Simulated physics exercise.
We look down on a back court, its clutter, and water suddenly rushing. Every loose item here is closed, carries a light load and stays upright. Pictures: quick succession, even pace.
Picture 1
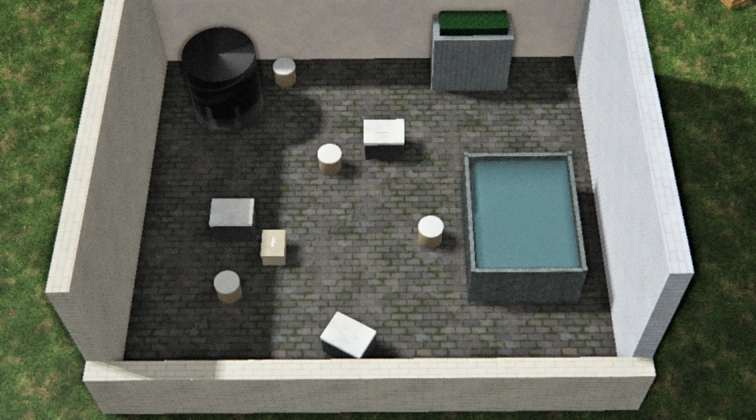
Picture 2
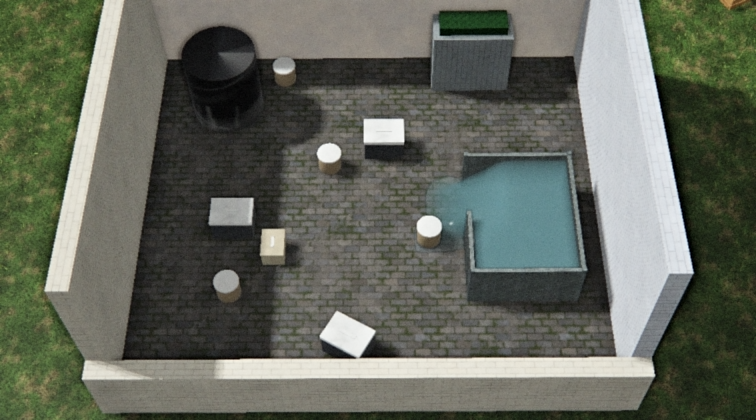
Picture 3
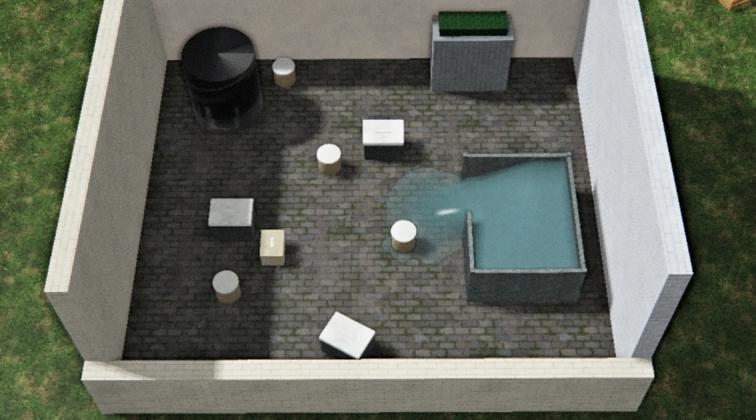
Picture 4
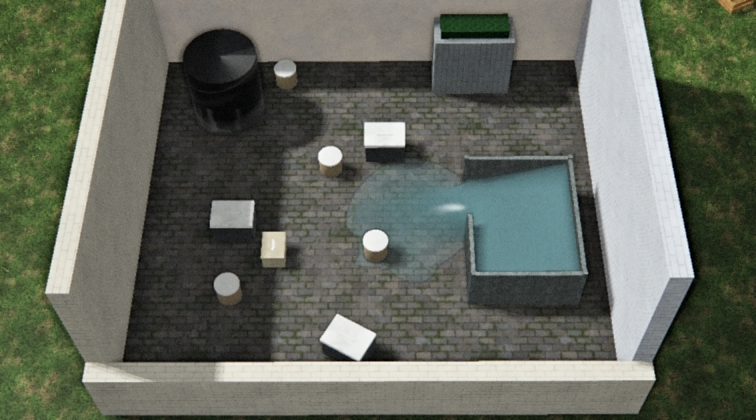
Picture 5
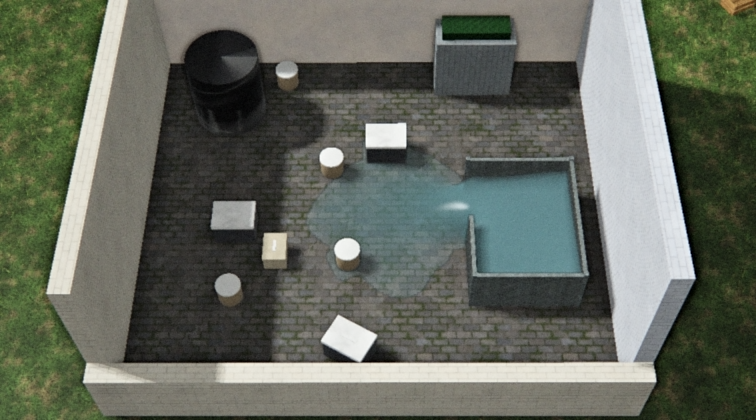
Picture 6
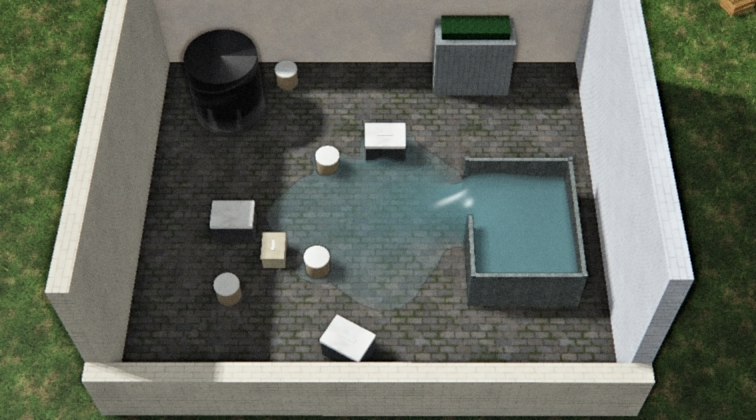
The clip opens on a walled, paved court with scattered white-topped blocks and round pails, a dark tank and a full pool at right. The pool's left side opens and water spreads leftward across the paving. The nearest pail slides left and slightly toward the viewer, while most other items stay put.
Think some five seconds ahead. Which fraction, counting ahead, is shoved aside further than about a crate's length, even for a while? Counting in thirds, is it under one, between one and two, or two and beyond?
Band-wise it's the top band, two thirds or more.
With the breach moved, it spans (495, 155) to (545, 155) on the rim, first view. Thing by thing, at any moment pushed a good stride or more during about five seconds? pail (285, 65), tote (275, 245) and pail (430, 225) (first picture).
Each in turn, ends up that far off, never travels that far, never travels that far.
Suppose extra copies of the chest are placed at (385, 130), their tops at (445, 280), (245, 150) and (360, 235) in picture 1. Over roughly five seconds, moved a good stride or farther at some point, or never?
Here's the rundown: Never gets far, sent far off, and finally sent far off.
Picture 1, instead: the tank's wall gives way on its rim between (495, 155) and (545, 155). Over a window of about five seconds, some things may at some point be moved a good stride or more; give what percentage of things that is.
Some 10 per cent.
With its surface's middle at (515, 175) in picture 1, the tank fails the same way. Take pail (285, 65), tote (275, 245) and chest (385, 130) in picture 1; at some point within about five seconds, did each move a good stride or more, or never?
In that order: Pushed that far, yes, pushed that far.
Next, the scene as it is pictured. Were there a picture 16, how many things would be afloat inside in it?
3.
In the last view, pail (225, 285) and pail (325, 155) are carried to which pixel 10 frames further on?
The tops should be near (134, 316) and near (161, 126).
A moment on, 2 of 8 are well off their spots; 0 afloat.
Next, 6 of 8 are well off their spots; 3 afloat.
Later, 6 of 8 are well off their spots; 5 afloat.
In the end, 6 of 8 are well off their spots, and 6 have been at some point; 5 afloat.
